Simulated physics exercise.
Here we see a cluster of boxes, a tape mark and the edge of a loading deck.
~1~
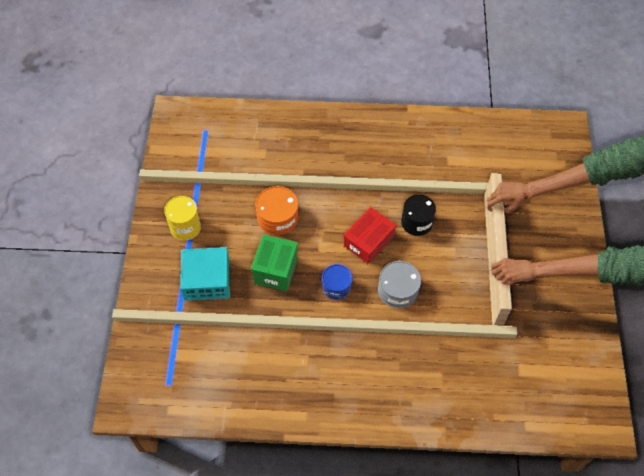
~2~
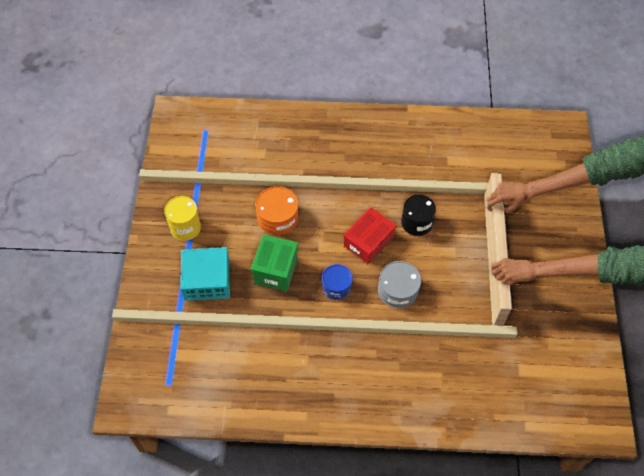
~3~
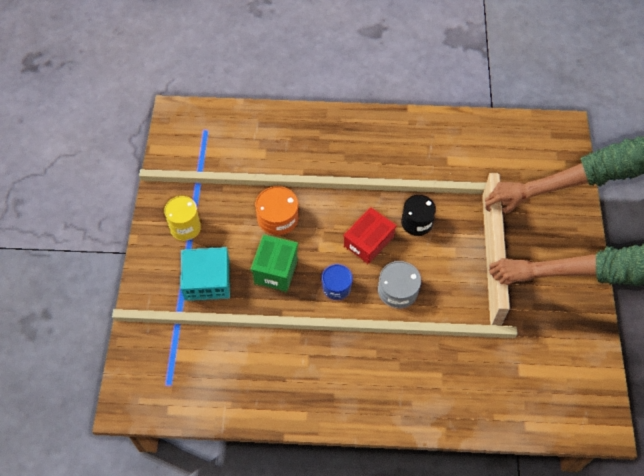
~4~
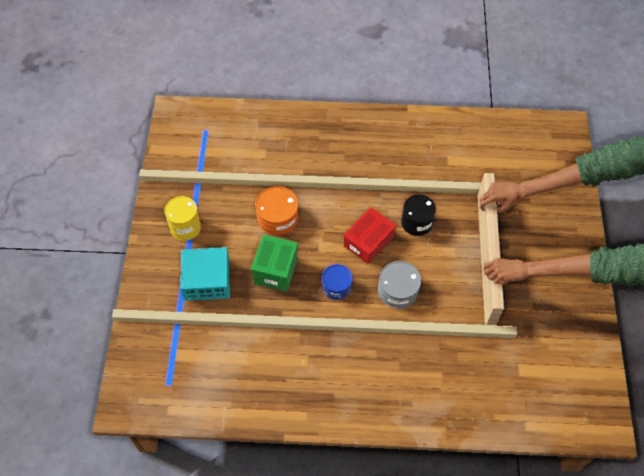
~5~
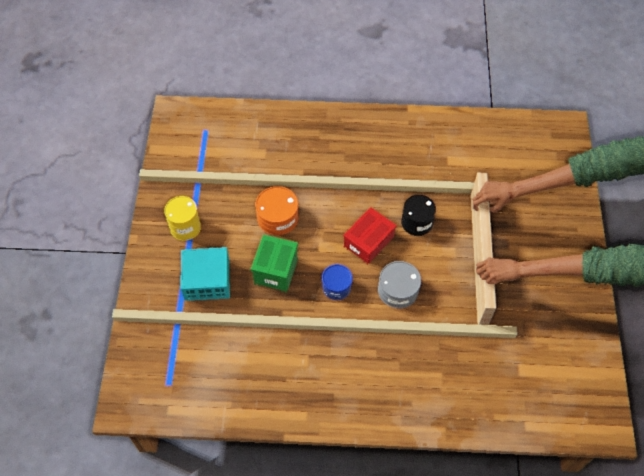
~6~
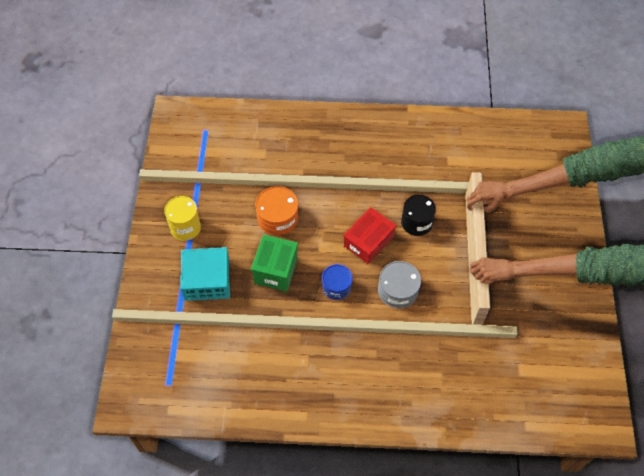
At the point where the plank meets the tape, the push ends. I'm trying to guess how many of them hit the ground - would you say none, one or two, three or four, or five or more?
Watching this, the number dropping off is one to two.
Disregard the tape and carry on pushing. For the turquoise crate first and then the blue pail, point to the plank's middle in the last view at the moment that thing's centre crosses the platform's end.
The middle is at (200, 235) when it's the turquoise crate, and at (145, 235) when it's the blue pail.
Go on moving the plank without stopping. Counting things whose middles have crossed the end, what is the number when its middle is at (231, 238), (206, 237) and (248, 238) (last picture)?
Over the end: 0, 1, 0.
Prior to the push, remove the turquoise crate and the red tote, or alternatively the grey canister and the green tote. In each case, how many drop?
Count of fallen: 0 / 0.
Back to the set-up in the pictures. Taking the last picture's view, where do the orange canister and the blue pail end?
Orange canister: (142, 200); blue pail: (143, 296).
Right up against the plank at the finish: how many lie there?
I count 3 of them.
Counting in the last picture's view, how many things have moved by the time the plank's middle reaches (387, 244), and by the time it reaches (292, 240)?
It comes to 4 for the first spot, 7 for the other.
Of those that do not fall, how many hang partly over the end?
It's 2.
A little later, none off yet; yellow canister at rest near (183, 219); turquoise crate at rest near (206, 274); orange canister at rest near (277, 211).
When it is over, the number that fall off is one or two; down, turquoise crate and yellow canister.
